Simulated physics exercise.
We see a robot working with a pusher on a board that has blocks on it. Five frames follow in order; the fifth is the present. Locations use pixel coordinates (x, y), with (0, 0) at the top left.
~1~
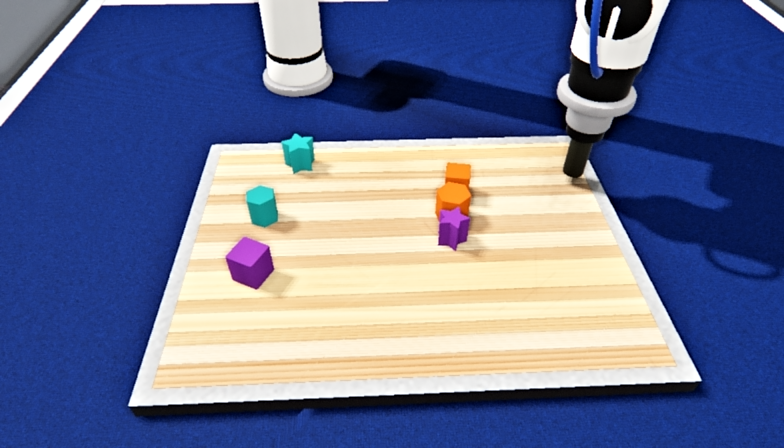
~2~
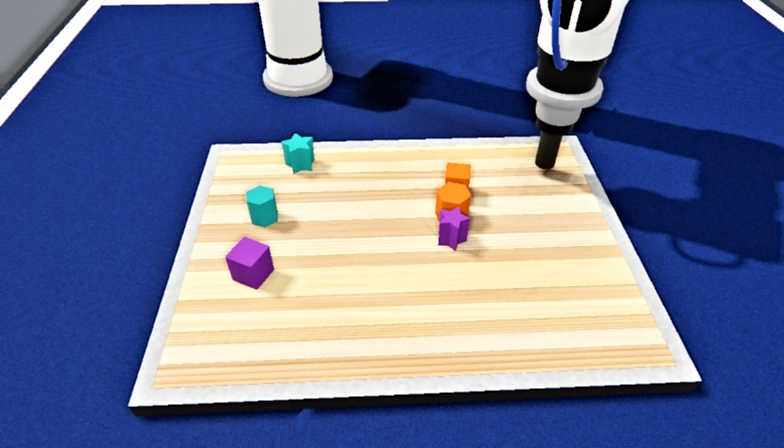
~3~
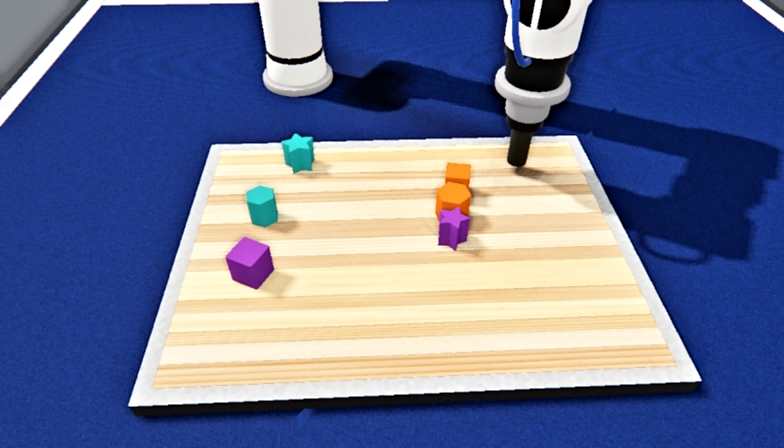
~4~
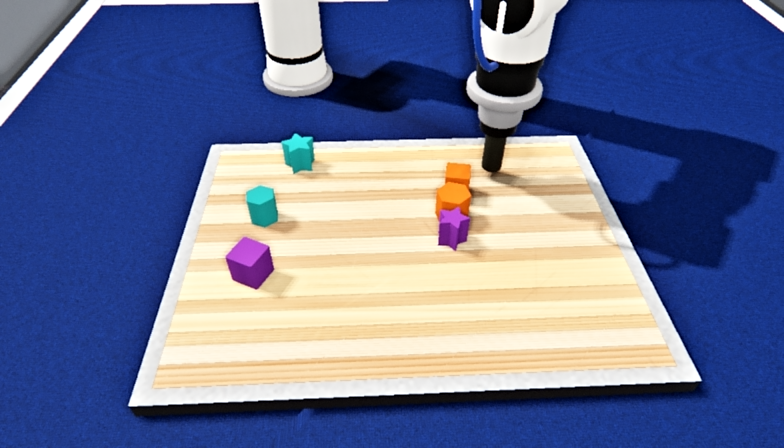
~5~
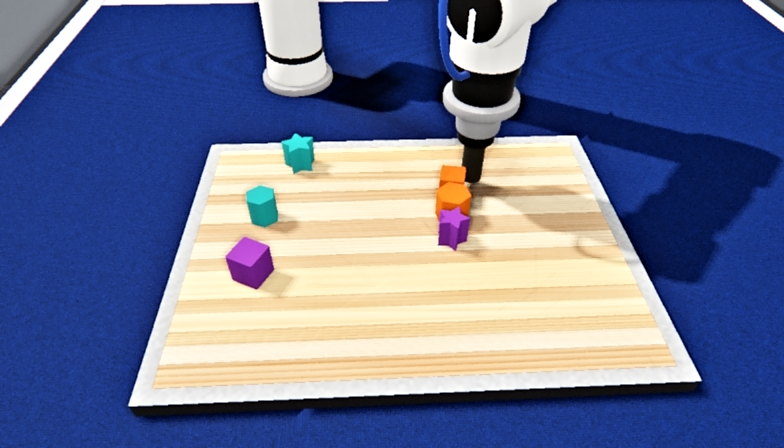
To begin with, the robot's black pusher is at the board's upper right corner, with two orange blocks and a purple star clustered to its left. It moves left across several positions, then reaches the orange square and nudges it slightly left, while the other blocks stay put.
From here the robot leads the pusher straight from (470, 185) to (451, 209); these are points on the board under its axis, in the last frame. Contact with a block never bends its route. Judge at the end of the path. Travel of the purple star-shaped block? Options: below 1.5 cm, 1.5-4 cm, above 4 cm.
The distance will be below 1.5 cm.
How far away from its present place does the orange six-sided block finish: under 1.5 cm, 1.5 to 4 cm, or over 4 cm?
It moves a fair bit, 1.5 to 4 cm.
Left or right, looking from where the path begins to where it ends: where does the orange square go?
It's going to go right.
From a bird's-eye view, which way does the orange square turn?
Clockwise rotation.
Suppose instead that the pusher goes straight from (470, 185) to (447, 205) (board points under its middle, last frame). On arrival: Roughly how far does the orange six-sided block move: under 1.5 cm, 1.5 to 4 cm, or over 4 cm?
It moves between 1.5 and 4 cm.
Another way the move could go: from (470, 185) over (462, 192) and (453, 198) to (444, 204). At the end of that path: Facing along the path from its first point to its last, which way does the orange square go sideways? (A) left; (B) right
B (right)
The first path, step by step. Halfway along, pusher at (461, 189); orange square at (438, 179), turned 30° clockwise; orange six-sided block at (449, 199), turned 30° anticlockwise.
At the end, pusher at (452, 201); orange square at (429, 183), turned 80° clockwise; purple star-shaped block at (454, 223); orange six-sided block at (447, 204), turned 35° anticlockwise.
